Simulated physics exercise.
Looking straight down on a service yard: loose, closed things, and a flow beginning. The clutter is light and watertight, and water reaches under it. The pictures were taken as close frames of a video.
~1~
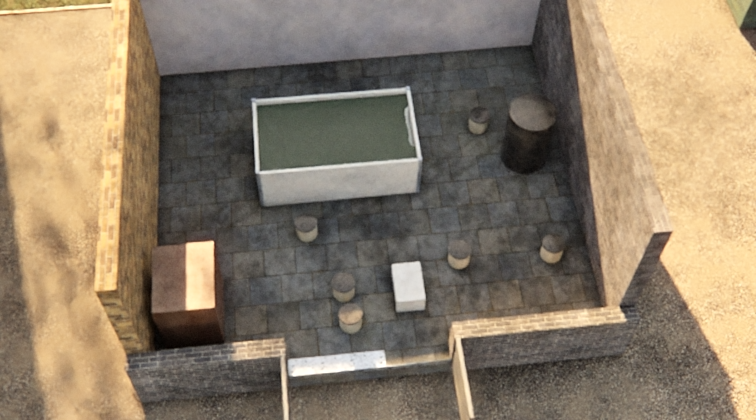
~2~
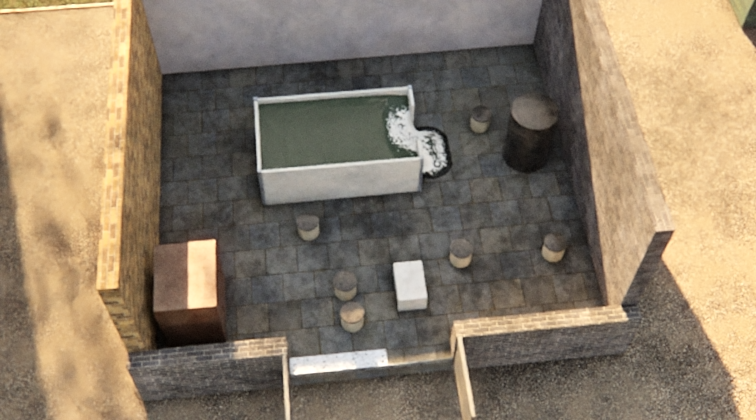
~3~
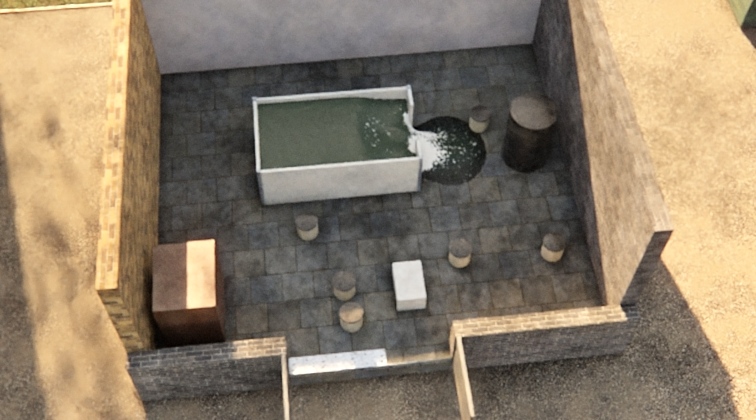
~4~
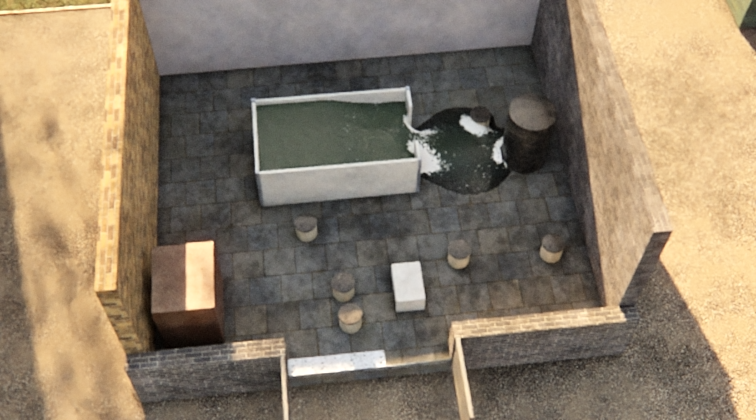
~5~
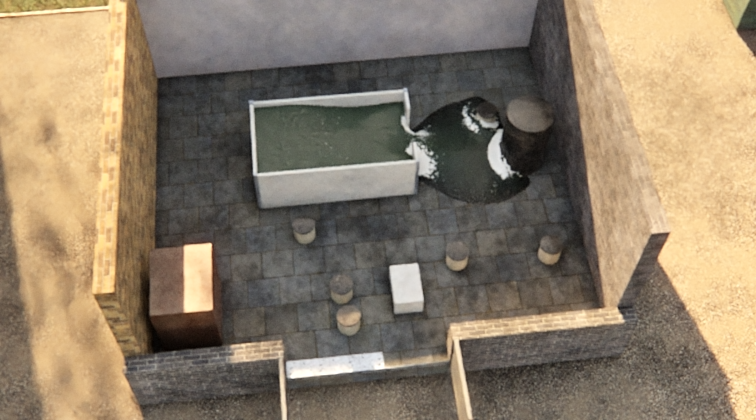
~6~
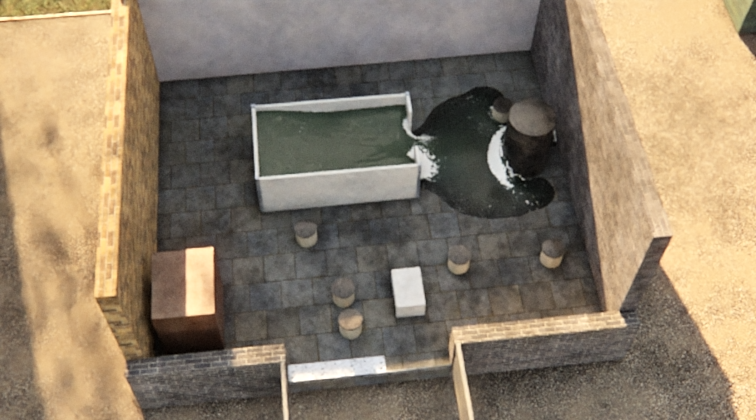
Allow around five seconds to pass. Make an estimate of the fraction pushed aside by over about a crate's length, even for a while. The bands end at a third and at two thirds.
Portion: One third through two thirds.
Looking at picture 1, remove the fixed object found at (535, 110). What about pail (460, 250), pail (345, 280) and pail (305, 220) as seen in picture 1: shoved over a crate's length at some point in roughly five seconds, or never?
Taking them in turn, the first stayed within range, the second stayed within range, and the third stayed within range.
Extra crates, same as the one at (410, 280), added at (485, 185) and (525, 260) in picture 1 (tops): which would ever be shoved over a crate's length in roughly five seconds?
One after the other: That far or more, pushed that far.
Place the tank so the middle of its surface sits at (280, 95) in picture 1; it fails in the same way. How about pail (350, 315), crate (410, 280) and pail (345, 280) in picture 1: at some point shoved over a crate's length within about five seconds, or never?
Well, the first one didn't get far, the second didn't get far, and the third didn't get far.
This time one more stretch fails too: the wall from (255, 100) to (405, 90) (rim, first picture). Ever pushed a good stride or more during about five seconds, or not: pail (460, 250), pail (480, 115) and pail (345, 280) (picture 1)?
Results in order: Stayed within it / moved that far / stayed within it.
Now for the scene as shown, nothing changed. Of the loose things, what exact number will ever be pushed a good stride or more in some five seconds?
4.
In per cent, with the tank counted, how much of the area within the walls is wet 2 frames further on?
Something like 30 in a hundred.
A moment on, 1 of 7 are well off their spots; 0 afloat.
Next, 2 of 7 are well off their spots; 1 afloat.
Later, 2 of 7 are well off their spots; 0 afloat.
In the end, 4 of 7 are well off their spots, and 4 have been at some point; 1 afloat.
